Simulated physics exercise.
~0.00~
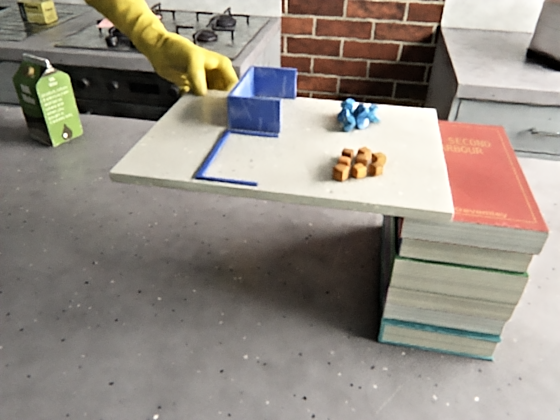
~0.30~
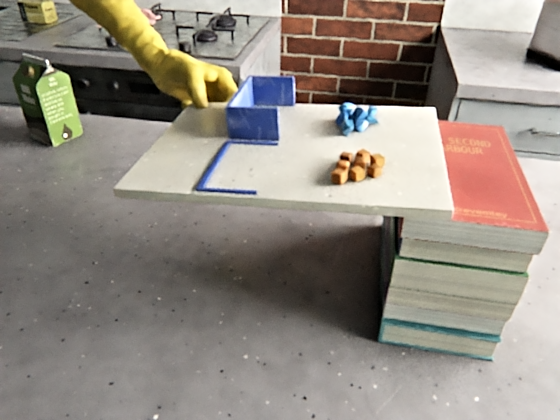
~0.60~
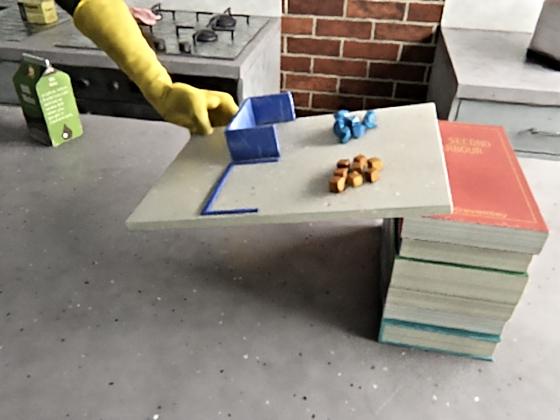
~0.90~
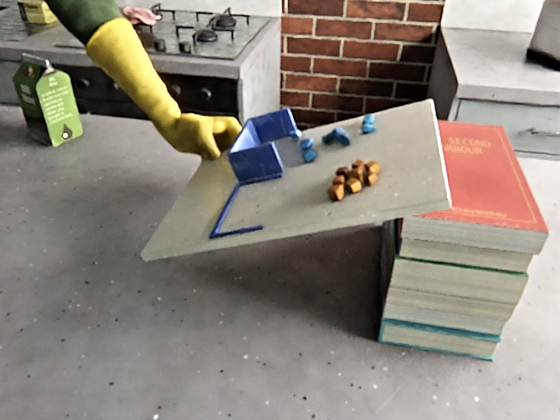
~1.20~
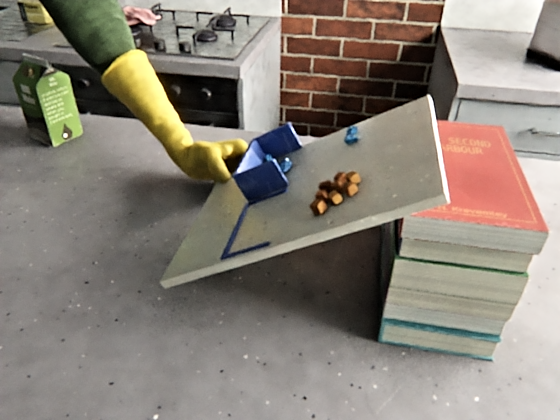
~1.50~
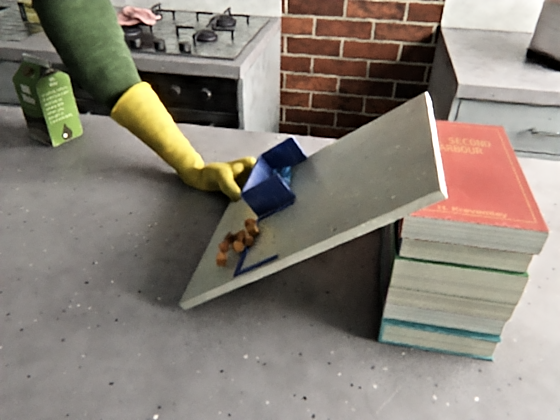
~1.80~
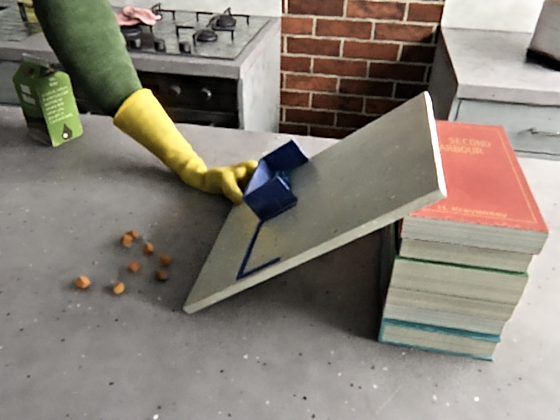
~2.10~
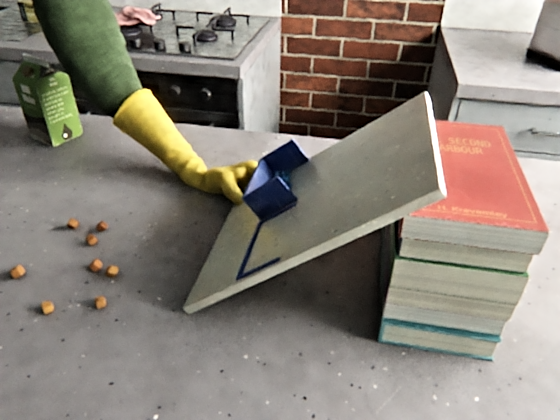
The video shows a gloved hand lowering one end of a board propped on books until it slopes steeply, and the blue pieces slide into a tall blue barrier and stay there, while the orange-brown pieces pass a low blue strip and scatter across the counter.
